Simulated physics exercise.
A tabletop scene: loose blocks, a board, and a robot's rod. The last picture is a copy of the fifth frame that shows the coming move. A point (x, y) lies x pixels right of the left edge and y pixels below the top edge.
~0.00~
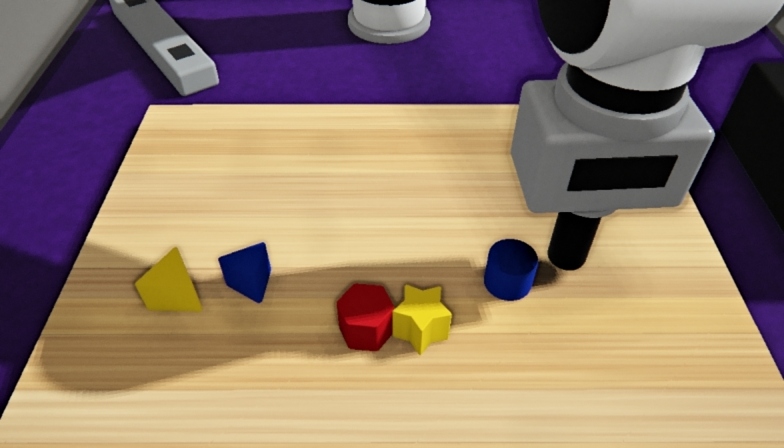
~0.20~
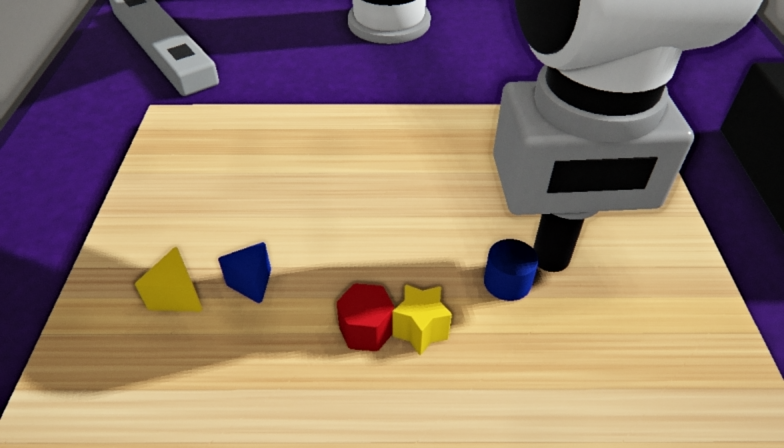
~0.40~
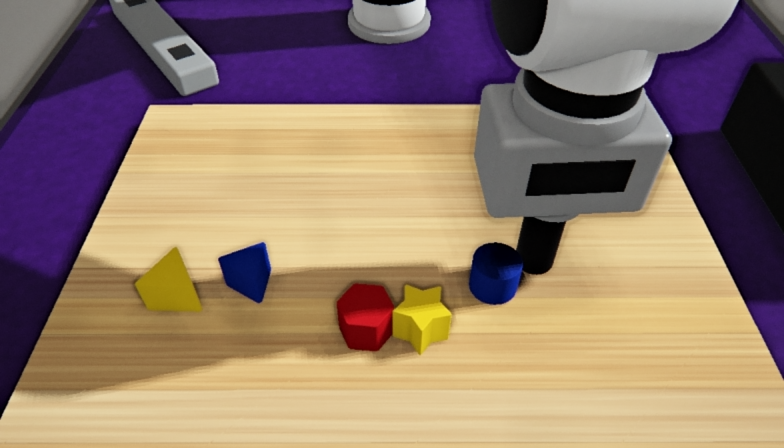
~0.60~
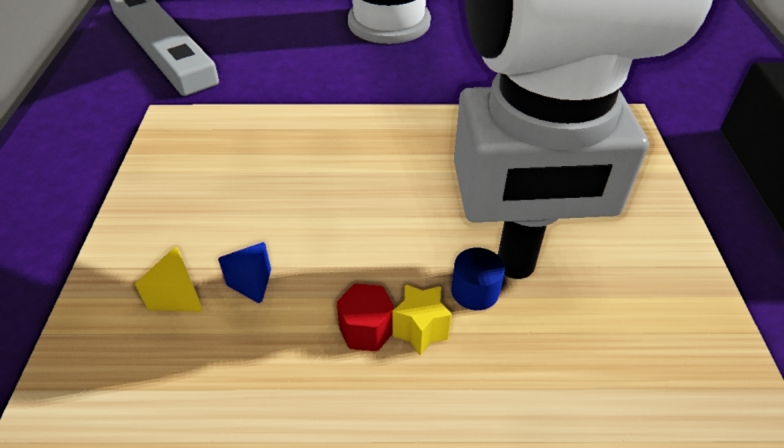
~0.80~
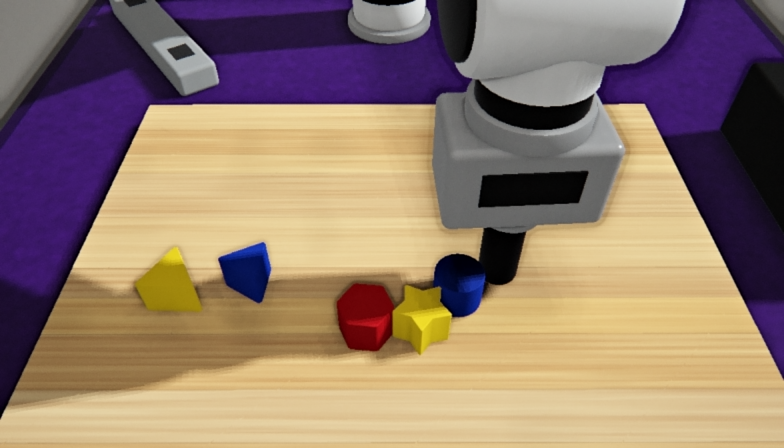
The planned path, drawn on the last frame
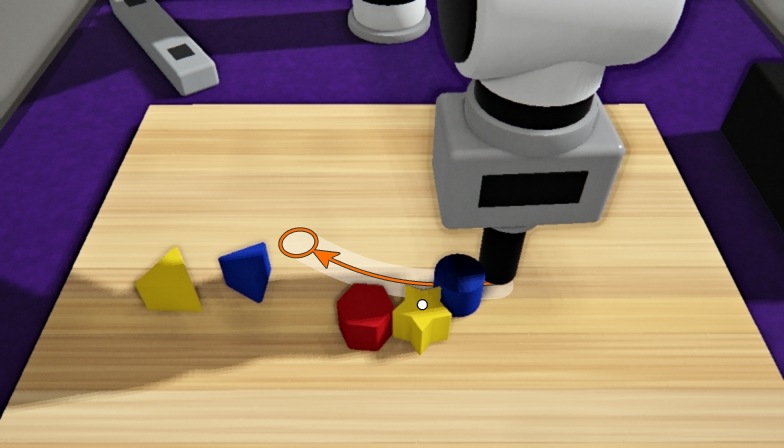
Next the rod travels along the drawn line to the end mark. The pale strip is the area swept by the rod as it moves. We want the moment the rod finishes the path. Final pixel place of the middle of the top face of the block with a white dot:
Around pixel (400, 328).
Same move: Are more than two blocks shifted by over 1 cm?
That would be a yes.
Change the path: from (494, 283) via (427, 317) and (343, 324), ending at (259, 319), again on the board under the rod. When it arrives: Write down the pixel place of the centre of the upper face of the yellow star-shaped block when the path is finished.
I expect it at (370, 337).
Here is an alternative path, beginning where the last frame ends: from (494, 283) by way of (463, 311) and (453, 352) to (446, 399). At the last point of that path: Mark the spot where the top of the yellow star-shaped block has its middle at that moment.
Answer: (396, 321).
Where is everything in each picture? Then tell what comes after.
Lower end of the rod (566, 258), tops of blocks, blue triangular piece (245, 259), red hexagon (365, 304), yellow star-shaped block (422, 305), blue circular block (513, 256), in the first frame.
Rod (550, 259), blocks as before, in the second frame.
Rod (533, 262), blue circular block (498, 260), in the third frame.
Rod (515, 266), blue circular block (480, 265), in the fourth frame.
Rod (496, 272), blue triangular piece (245, 259), red hexagon (365, 304), yellow star-shaped block (422, 305), blue circular block (460, 272), in the fifth frame.
The drawn path runs from (494, 283) through (423, 284) and (355, 269) to (298, 243); the dot is on the yellow star-shaped block.
What follows on the original path. One third of the way, rod (422, 272); red hexagon (347, 312), turned 35° clockwise; yellow star-shaped block (400, 327), turned 70° anticlockwise; blue circular block (391, 283).
Two thirds of the way, rod (352, 257); red hexagon (336, 325), turned 45° clockwise; yellow star-shaped block (400, 328), turned 75° anticlockwise; blue circular block (364, 284).
At the end, rod (296, 231); blue triangular piece not moved; red hexagon (336, 325), turned 45° clockwise; yellow star-shaped block (400, 328), turned 75° anticlockwise; blue circular block (364, 284).
